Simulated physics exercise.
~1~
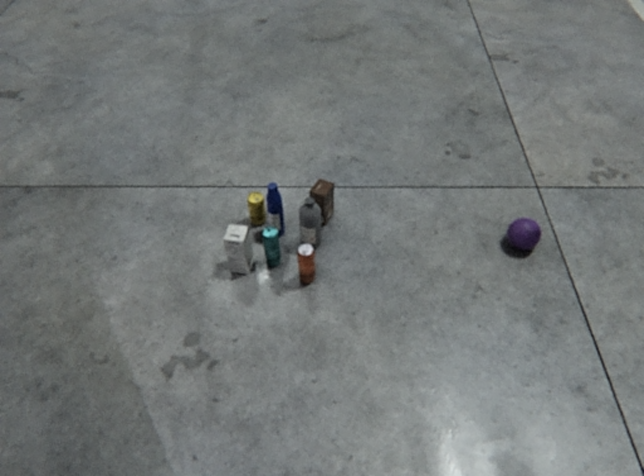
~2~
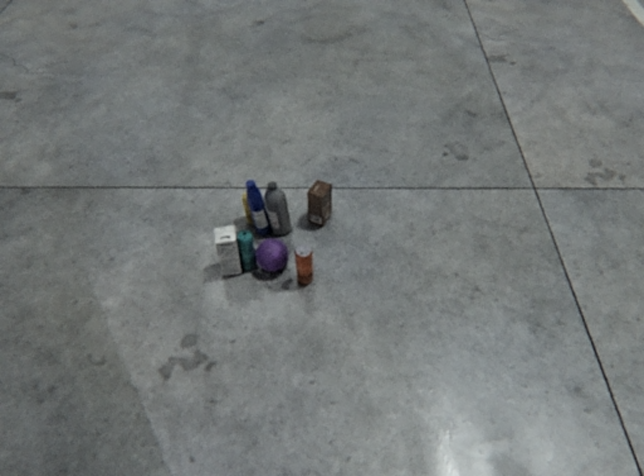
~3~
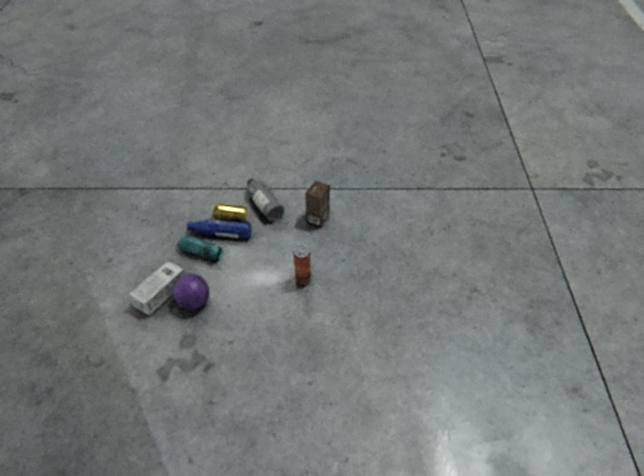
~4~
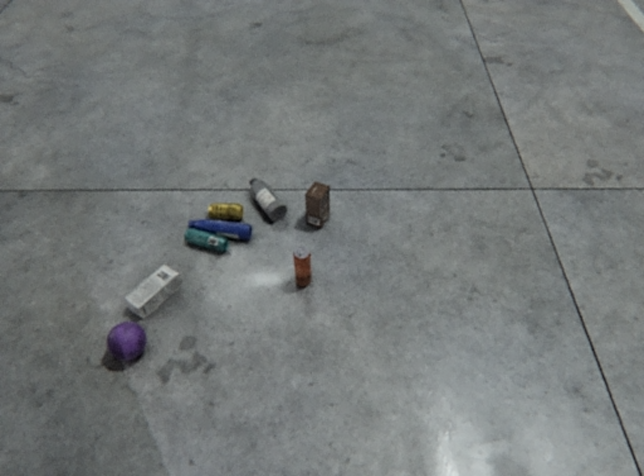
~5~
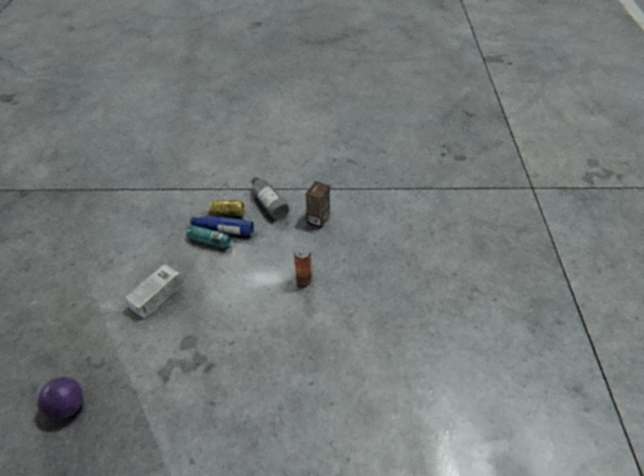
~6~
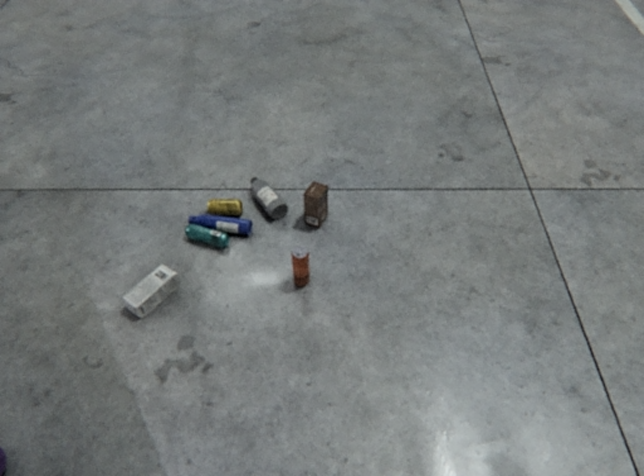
Purple ball rolling left across a concrete floor, toppling a carton, two bottles and two cans, and leaving two pieces standing.
